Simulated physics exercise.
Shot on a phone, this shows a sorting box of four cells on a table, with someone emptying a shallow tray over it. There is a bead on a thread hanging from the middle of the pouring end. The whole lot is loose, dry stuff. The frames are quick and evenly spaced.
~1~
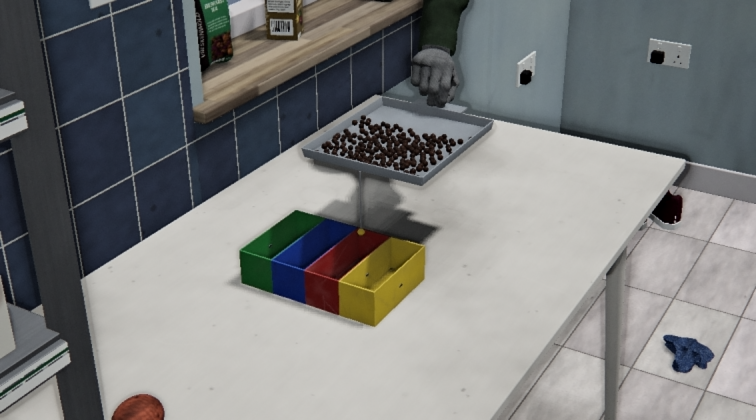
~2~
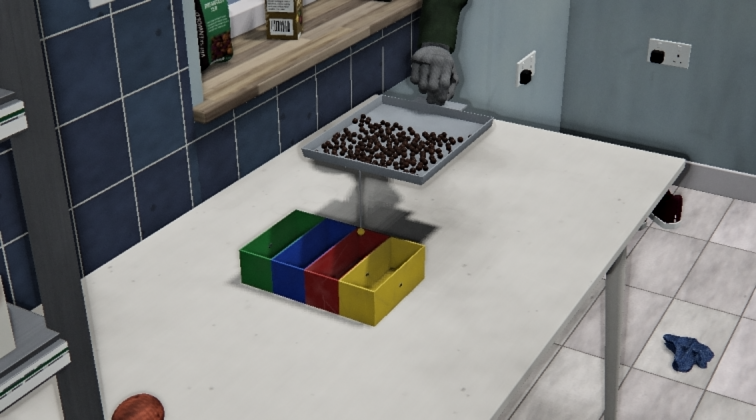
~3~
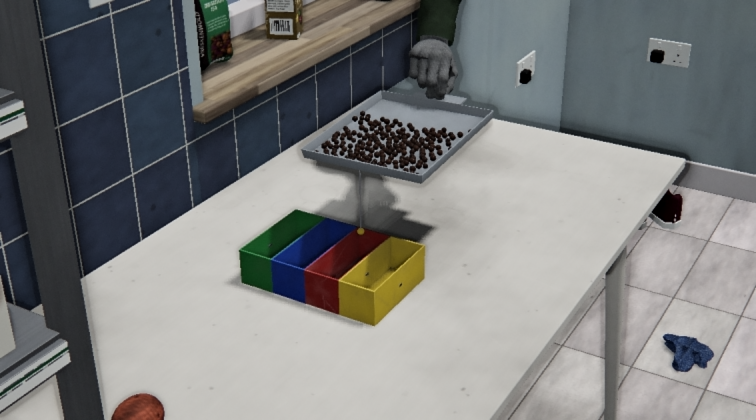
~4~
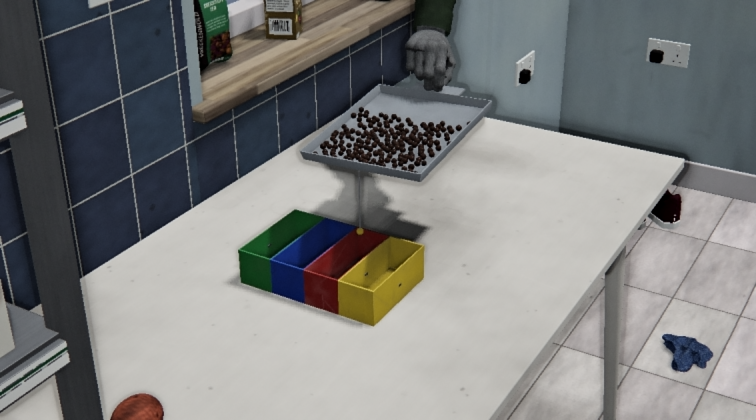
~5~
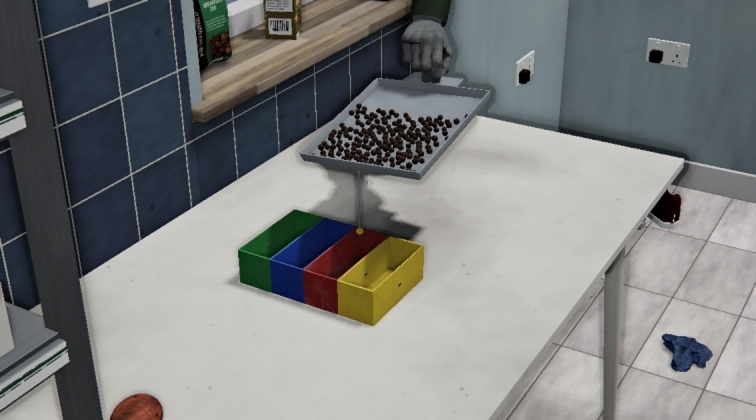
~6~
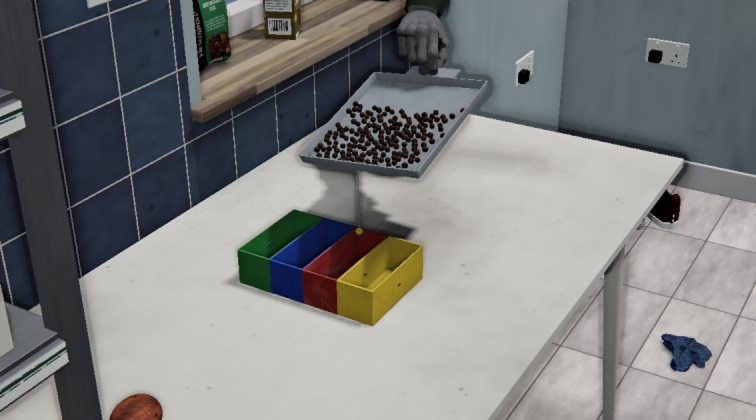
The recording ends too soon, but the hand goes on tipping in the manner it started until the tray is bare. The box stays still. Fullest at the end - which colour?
Green cell.
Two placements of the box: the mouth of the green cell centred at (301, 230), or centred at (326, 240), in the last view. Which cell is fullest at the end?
Try one goes to the green one; try two goes to that green cell.
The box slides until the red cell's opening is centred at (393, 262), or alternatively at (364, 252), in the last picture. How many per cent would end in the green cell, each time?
It comes to roughly 30 per cent in one try and roughly 70 per cent in the next.
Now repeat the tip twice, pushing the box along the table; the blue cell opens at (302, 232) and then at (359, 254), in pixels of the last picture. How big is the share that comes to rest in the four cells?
Try 1: Some 100 %; try 2: Some 20 %.
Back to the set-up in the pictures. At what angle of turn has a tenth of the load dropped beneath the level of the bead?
Close to 80 degrees, I reckon.
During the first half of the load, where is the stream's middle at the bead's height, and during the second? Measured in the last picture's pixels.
Earlier portion about (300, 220); later portion about (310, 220).
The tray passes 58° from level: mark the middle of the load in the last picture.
Load centre: Approx. (349, 142).
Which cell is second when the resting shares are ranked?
Blue.
Soon after the last picture, tray tipped steeply; all on the tray.
A little later, tray tipped right over; a small part on the tray; about a third in the green cell; about a third in the blue cell; a stray few in the red cell; a stray few in the yellow cell; a small part falling or outside the box.
Later still, tray tipped past a quarter turn; about half in the green cell; about a third in the blue cell; a stray few in the red cell; a stray few in the yellow cell; a stray few falling or outside the box.
At rest, tray tipped past a quarter turn; about half in the green cell; about a third in the blue cell; a stray few in the red cell; a stray few in the yellow cell; a stray few outside the box.
